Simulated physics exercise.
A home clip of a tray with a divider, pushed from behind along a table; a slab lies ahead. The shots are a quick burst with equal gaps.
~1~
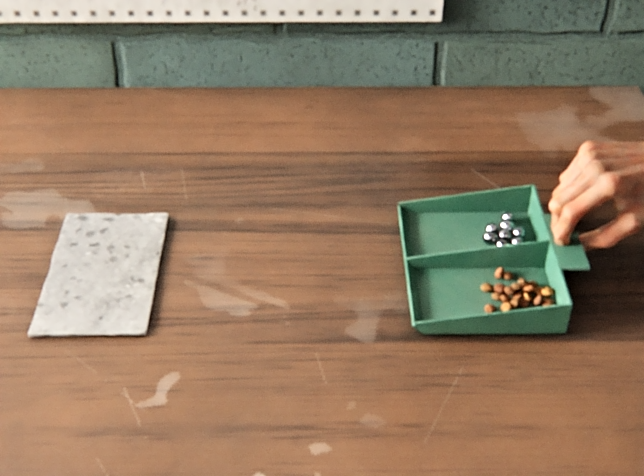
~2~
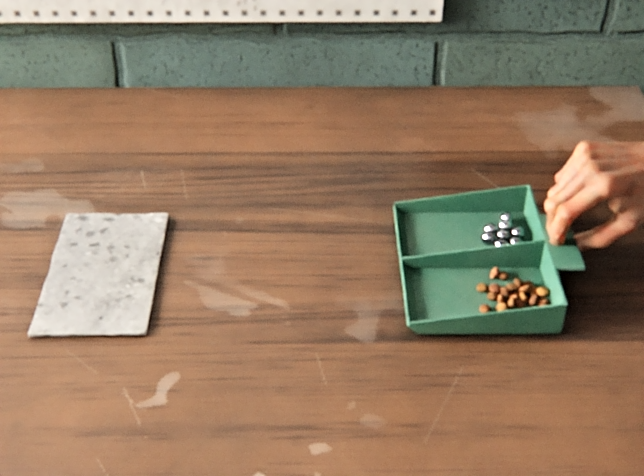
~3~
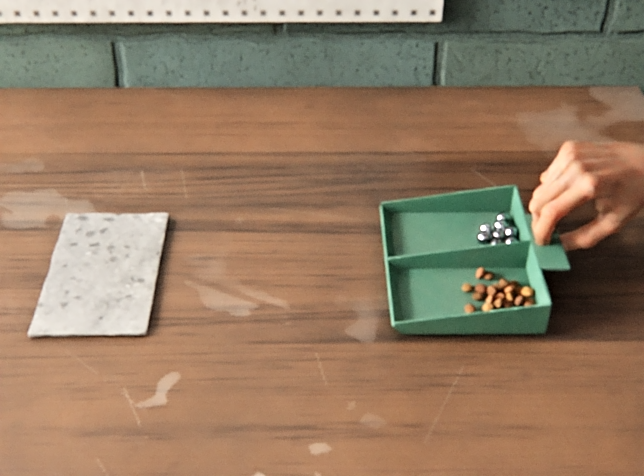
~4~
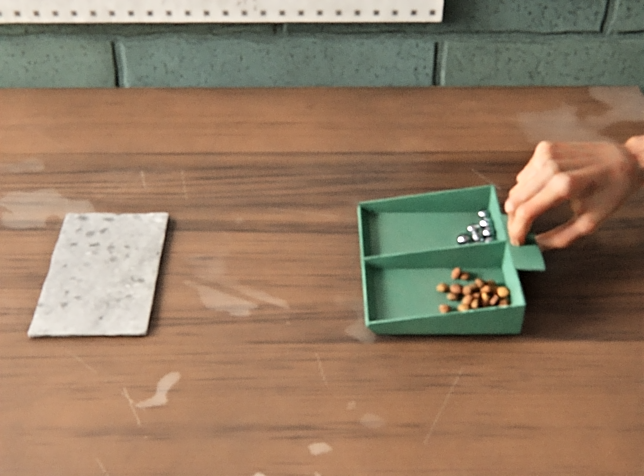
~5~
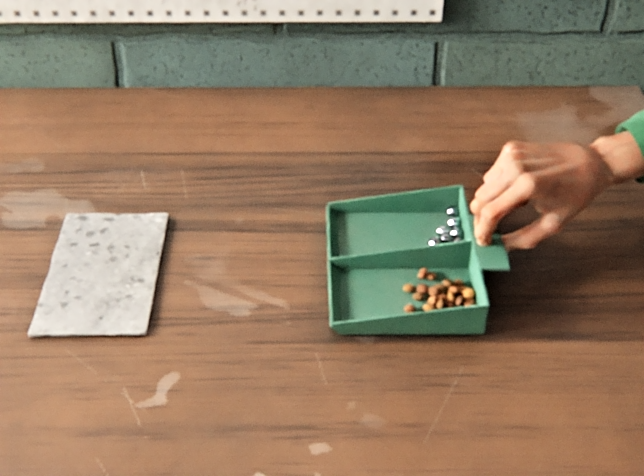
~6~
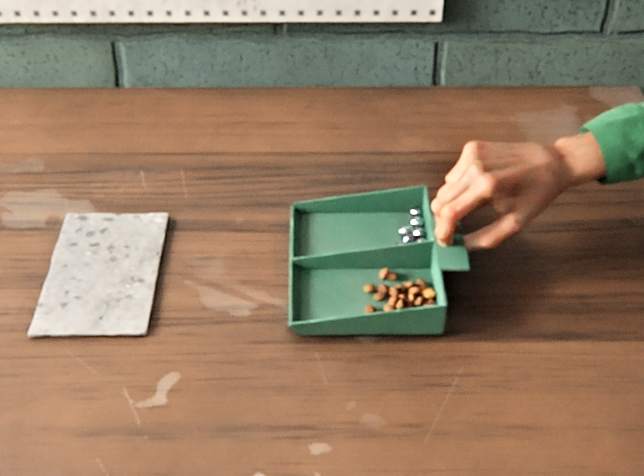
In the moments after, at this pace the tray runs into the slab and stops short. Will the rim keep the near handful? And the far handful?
Near handful: It stays in the tray. Far handful: It sends some over the front rim.
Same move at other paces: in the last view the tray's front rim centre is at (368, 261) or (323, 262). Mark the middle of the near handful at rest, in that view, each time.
First near (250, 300), then near (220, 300).
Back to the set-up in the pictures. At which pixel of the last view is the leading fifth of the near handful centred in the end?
Close to (167, 294).
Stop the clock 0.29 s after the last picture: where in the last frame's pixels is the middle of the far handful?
Close to (221, 238).
Then, 0.10 s later than the last frame, tray still sliding, front rim near (224, 262); near handful all inside; far handful all inside.
Then, 0.29 s later than the last frame, tray stopped at the slab; near handful all inside, moved towards the front rim; far handful all inside, moved towards the front rim.
Then, 0.50 s later than the last frame, tray stopped at the slab; near handful all inside, moved towards the front rim; far handful roughly half out of the tray.
When it is over, tray stopped at the slab; near handful all inside, moved towards the front rim; far handful roughly two thirds out of the tray.
